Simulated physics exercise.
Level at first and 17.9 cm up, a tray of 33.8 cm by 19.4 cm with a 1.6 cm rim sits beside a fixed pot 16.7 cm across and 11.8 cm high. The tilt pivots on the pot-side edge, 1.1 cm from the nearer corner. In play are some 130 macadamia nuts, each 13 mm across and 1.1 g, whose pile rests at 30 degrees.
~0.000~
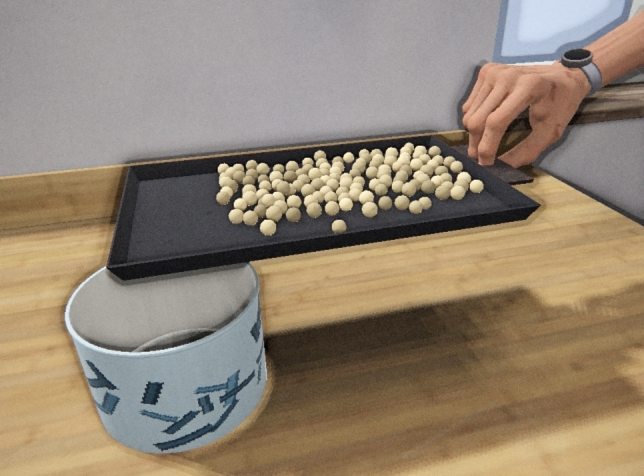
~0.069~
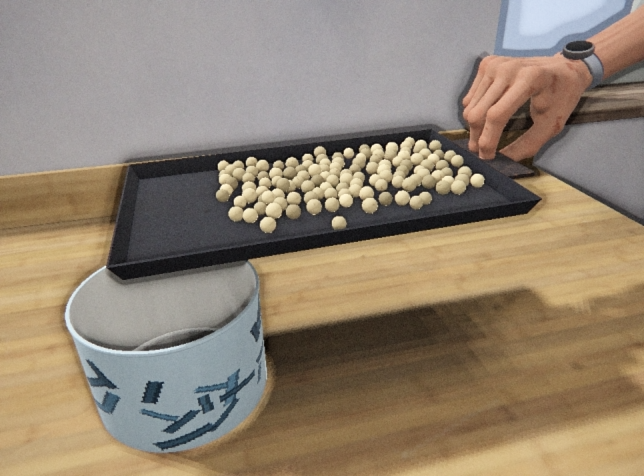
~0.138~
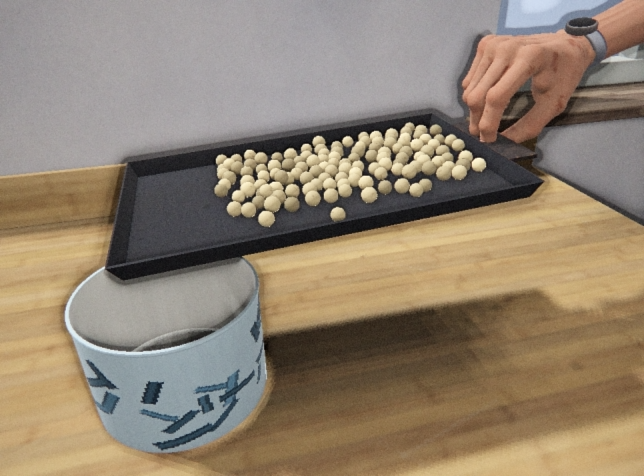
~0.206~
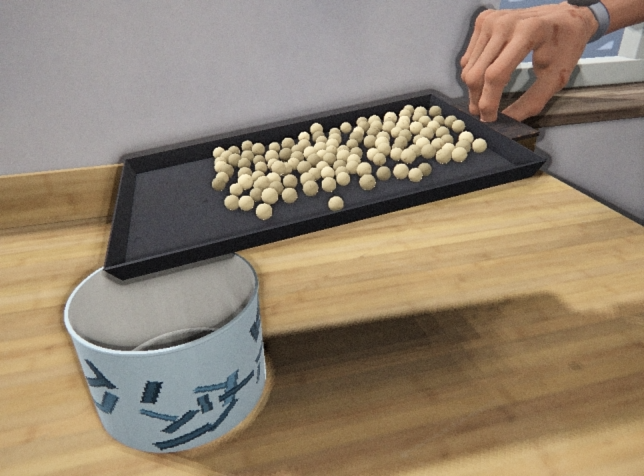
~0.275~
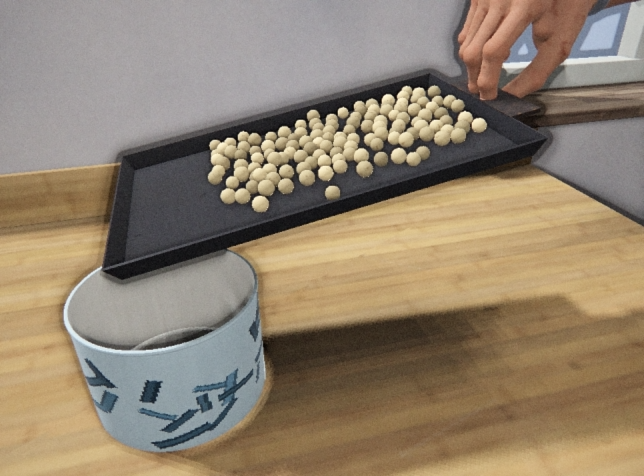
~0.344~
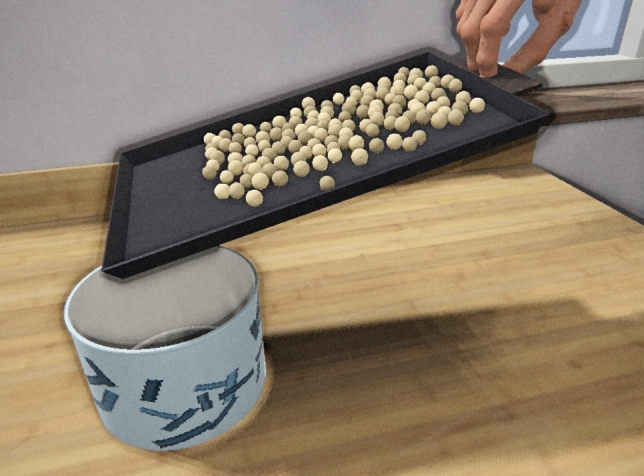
A black tray of small round cream balls tilts as a hand raises its right end.
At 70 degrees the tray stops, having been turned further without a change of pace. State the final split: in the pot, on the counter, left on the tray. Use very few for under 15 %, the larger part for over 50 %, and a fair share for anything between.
Pot: A fair share, counter: The larger part, left on the tray: Very few.
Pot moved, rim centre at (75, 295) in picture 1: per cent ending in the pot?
Roughly 60 per cent.
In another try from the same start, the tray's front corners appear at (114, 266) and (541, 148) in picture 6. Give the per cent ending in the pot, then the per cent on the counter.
That works out as pot 0 and counter 100.
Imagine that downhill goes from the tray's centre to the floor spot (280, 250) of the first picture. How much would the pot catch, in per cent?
Estimate: Some 0 per cent.
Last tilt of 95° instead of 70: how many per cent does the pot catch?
Estimated share: About 30 %.
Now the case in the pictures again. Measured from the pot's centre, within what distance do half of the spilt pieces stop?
Roughly 20 centimetres.
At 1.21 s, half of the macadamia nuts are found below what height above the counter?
Roughly 20 centimetres.
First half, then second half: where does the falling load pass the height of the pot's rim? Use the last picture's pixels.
Earlier half at about (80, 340), later half at about (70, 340) in pixels.
Then, at 0.87 s, tilt 41 degrees; the tray holds 90 %, the pot 0 %.
After 1.21 s, tilt 58 degrees; the tray holds 60 %, the pot 10 %.
Then, at 1.65 s, tilt 70 degrees; the tray holds 20 %, the pot 20 %.
In the end, at 3.2 s, pot 35 %, counter 65 %, tray 0 %.
